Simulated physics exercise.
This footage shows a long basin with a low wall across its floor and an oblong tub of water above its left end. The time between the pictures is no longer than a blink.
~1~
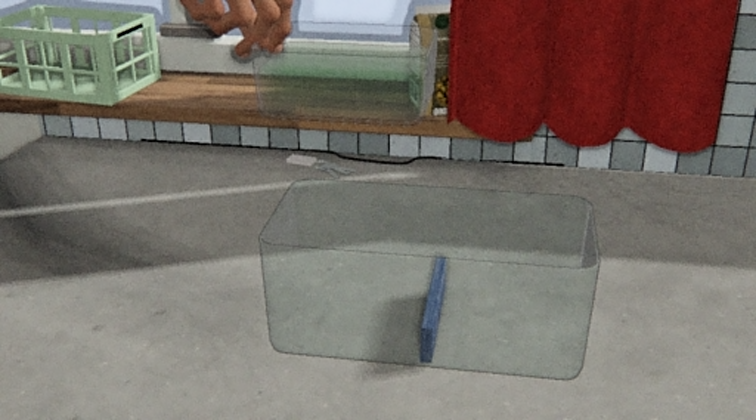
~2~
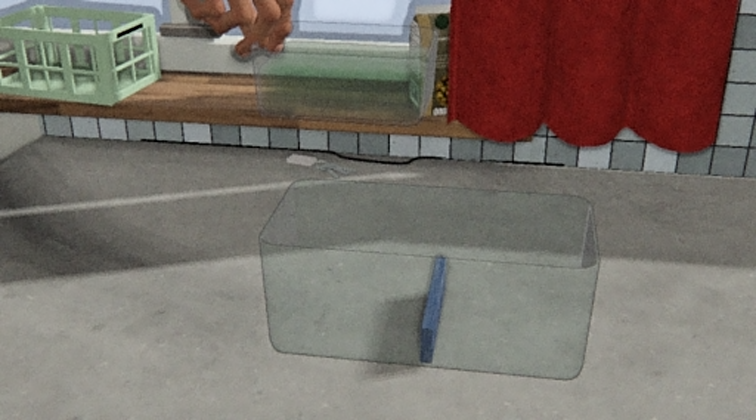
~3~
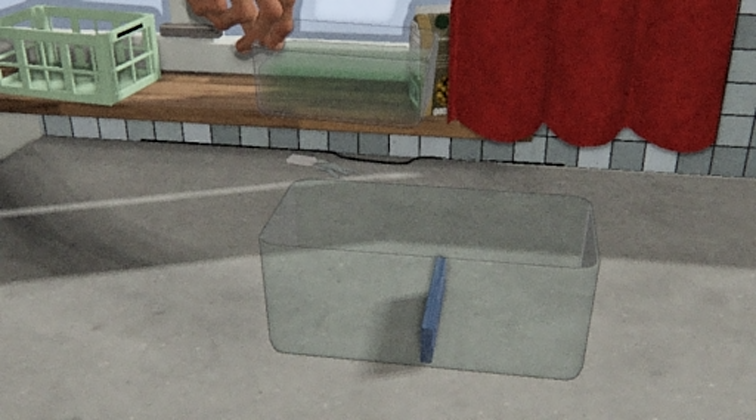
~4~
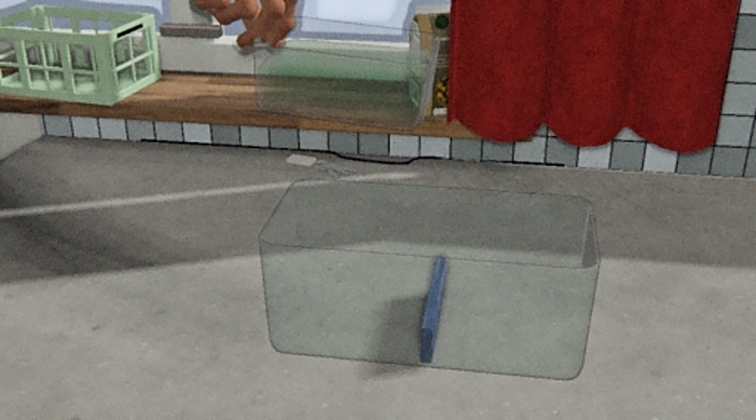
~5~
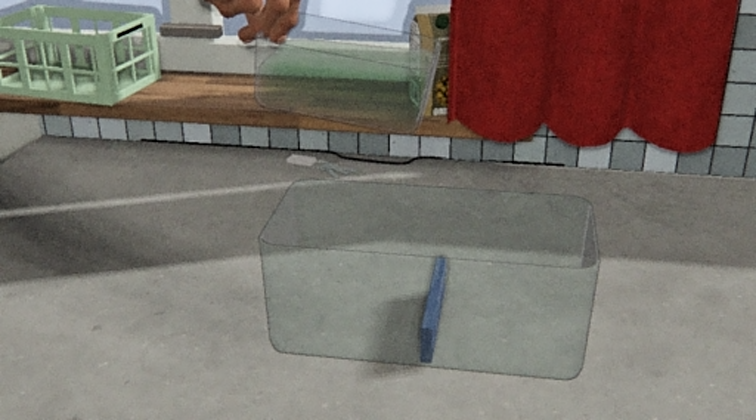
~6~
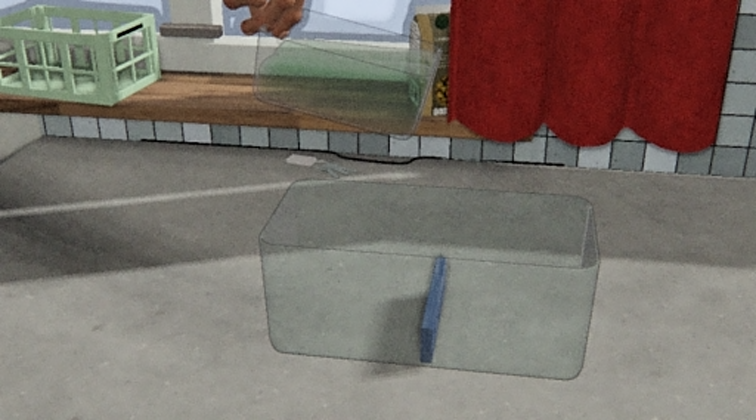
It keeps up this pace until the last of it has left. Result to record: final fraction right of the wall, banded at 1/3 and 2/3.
Fraction right of wall: Over 2/3.
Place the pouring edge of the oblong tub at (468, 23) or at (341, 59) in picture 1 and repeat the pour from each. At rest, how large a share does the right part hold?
First try: Near 85 percent; second try: Near 15 percent.
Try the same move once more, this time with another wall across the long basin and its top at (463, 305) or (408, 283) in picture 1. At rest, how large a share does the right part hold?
In order, 55 and 90 in a hundred.
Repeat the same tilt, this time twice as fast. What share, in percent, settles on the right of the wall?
Around 70 per cent ends up there.
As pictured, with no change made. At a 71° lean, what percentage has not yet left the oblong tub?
Near 30 %.
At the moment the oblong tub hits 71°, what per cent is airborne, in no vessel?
About 40 per cent.
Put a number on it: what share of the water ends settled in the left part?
It comes to some 25 per cent.
A moment on, the oblong tub is tipped part way and 30 per cent is still to pour, 0 is left of the wall and 30 right of it.
Next, the oblong tub is tipped right over and 3 per cent is still to pour, 16 is left of the wall and 75 right of it.
Then the oblong tub is tipped right over and 0 per cent is still to pour, 23 is left of the wall and 75 right of it.
Later the oblong tub is tipped right over and 0 per cent is still to pour, 23 is left of the wall and 75 right of it.
Finally, 23 per cent lies left of the wall, 75 right of it and 2 outside.
